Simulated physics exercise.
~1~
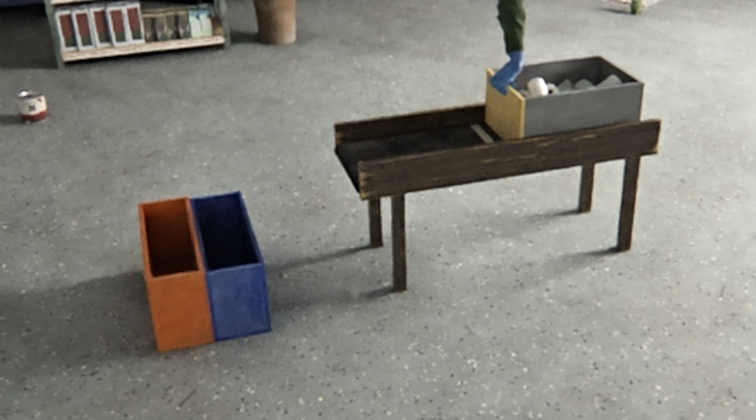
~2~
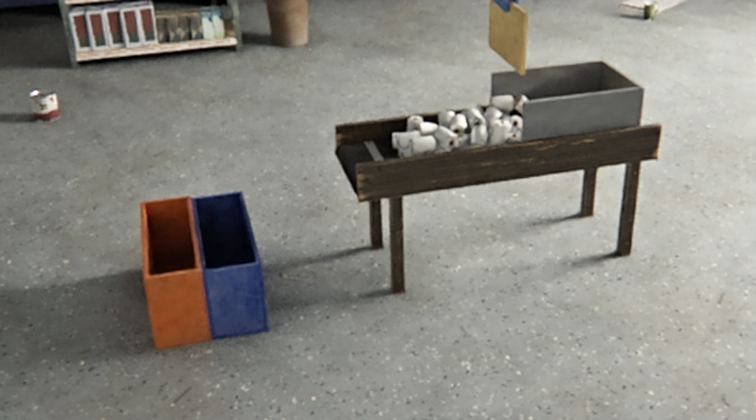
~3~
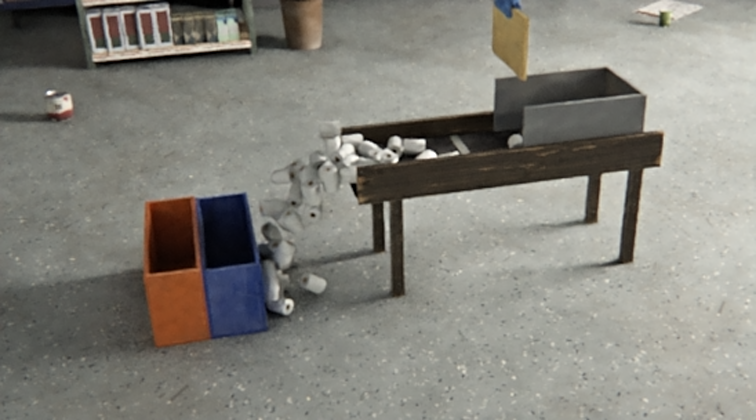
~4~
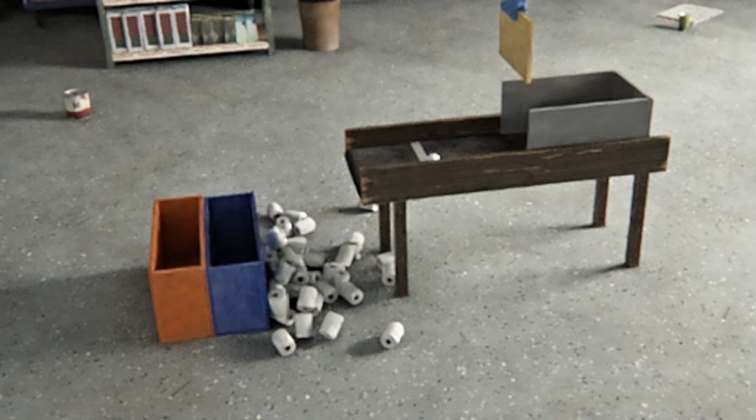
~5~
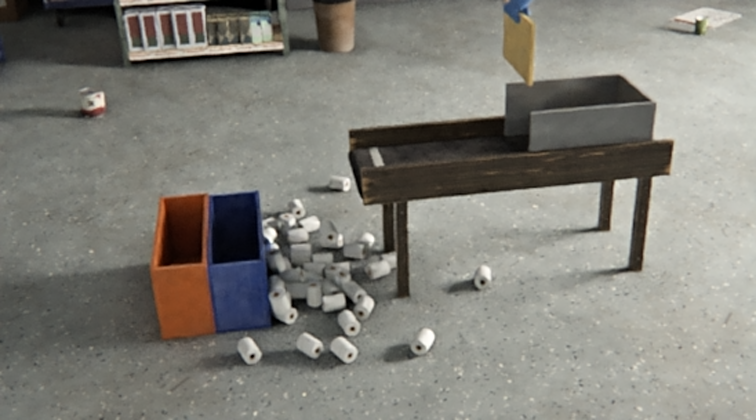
The clip shows a blue-gloved hand lifting a yellowish gate from a grey pen of white paper rolls on a wooden-sided belt, which carries them left until they spill off the end, falling short of the blue and orange boxes and ending scattered across the floor.
